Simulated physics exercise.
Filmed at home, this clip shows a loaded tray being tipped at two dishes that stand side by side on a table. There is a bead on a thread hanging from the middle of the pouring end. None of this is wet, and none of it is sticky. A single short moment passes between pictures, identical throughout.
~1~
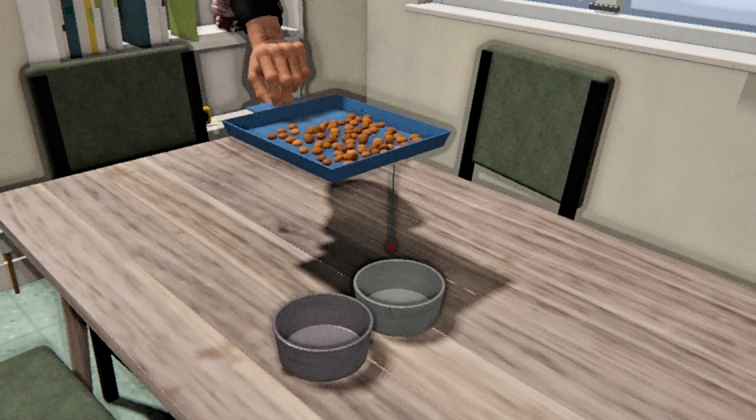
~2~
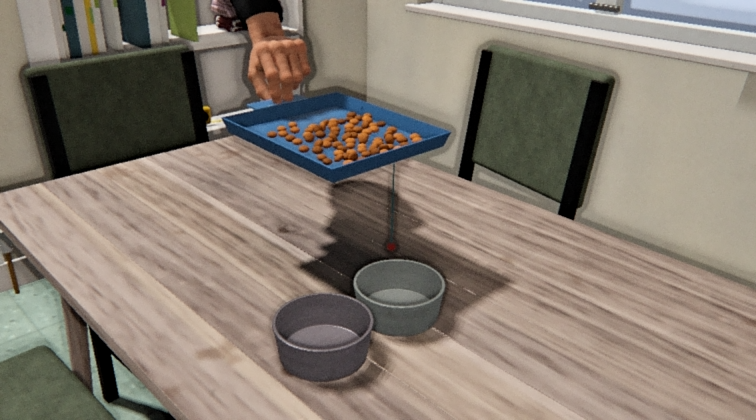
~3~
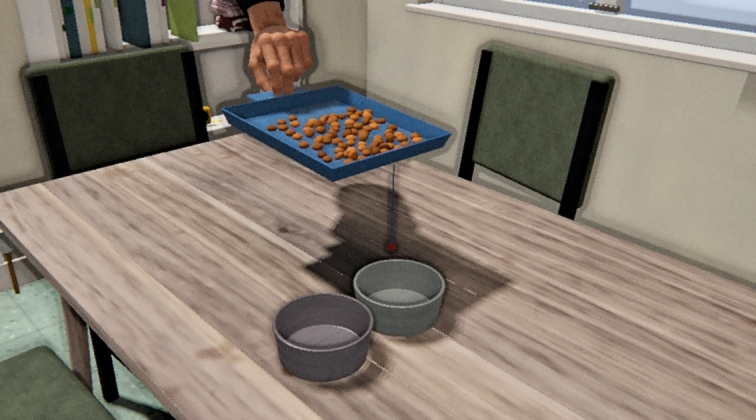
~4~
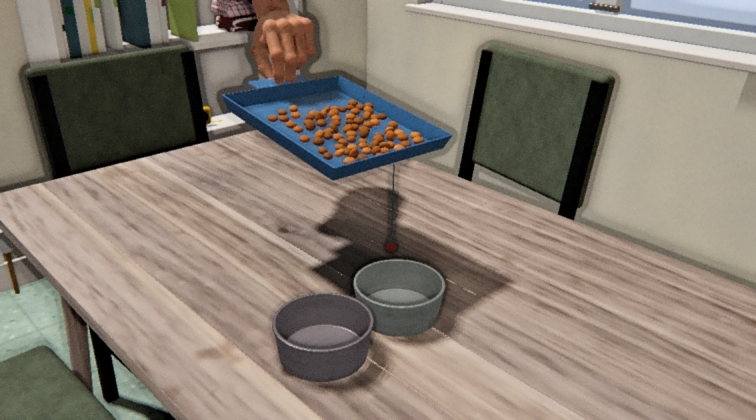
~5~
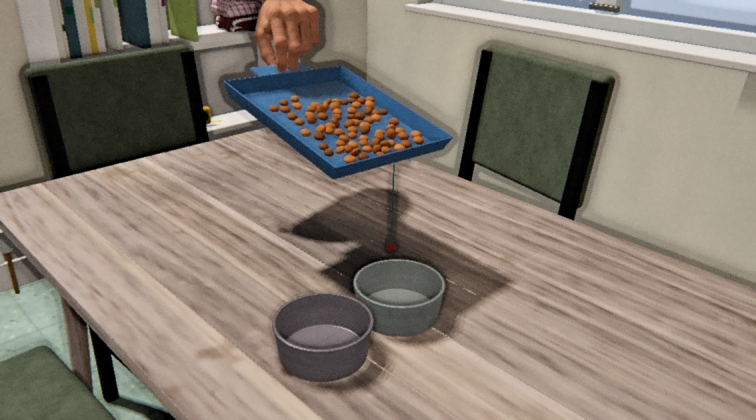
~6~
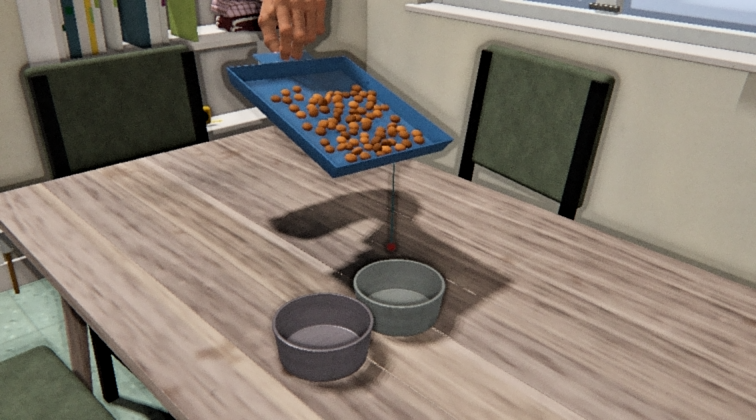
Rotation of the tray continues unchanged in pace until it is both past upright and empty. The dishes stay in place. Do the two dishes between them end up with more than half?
No: Most never reaches the dishes.
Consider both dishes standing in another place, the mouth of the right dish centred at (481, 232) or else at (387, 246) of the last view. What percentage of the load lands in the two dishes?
About 80 per cent first, then about 0 per cent.
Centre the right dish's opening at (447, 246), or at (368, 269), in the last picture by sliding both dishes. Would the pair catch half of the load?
Place 1: Higher than half; place 2: Lower than half.
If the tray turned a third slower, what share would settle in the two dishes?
Close to 30 in a hundred.
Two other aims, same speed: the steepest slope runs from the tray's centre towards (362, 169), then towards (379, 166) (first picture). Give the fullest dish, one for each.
For the first place it's the right-side dish, for the second the right-side dish.
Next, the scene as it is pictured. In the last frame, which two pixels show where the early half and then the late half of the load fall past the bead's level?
Near (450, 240) to start, and near (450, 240) afterwards.
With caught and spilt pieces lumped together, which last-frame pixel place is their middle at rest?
Centre at rest: Close to (452, 284).
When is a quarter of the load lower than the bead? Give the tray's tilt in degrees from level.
Roughly 95 degrees.
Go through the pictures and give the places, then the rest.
The first frame shows corners of the pouring end at (333, 166) and (444, 131), level; middle of the load at (347, 138), bits of cat kibble; left dish at (355, 356); right dish at (431, 313); bead on its thread at (391, 247).
The second frame shows corners of the pouring end at (333, 166) and (444, 131), level; middle of the load at (347, 137).
The third frame shows corners of the pouring end at (334, 165) and (445, 132), tipped barely, lowest at the right corner; middle of the load at (347, 134).
The fourth frame shows corners of the pouring end at (335, 164) and (446, 134), tipped a little, lowest at the right corner; middle of the load at (348, 129).
The fifth frame shows corners of the pouring end at (336, 164) and (447, 135), tipped a little, lowest at the right corner; middle of the load at (349, 124).
The sixth frame shows corners of the pouring end at (338, 163) and (447, 137), tipped clearly, lowest at the right corner; middle of the load at (351, 119); left dish at (355, 356); right dish at (431, 313).
Soon, tray tipped steeply; all on the tray.
A while on, tray tipped right over; about a third on the tray; a small part in the right dish; a small part outside both; about half in the air.
Towards the end, tray tipped past a quarter turn; about a quarter in the right dish; most outside both.
Finally, tray tipped past a quarter turn; none in the left dish; about a quarter in the right dish; most outside both.
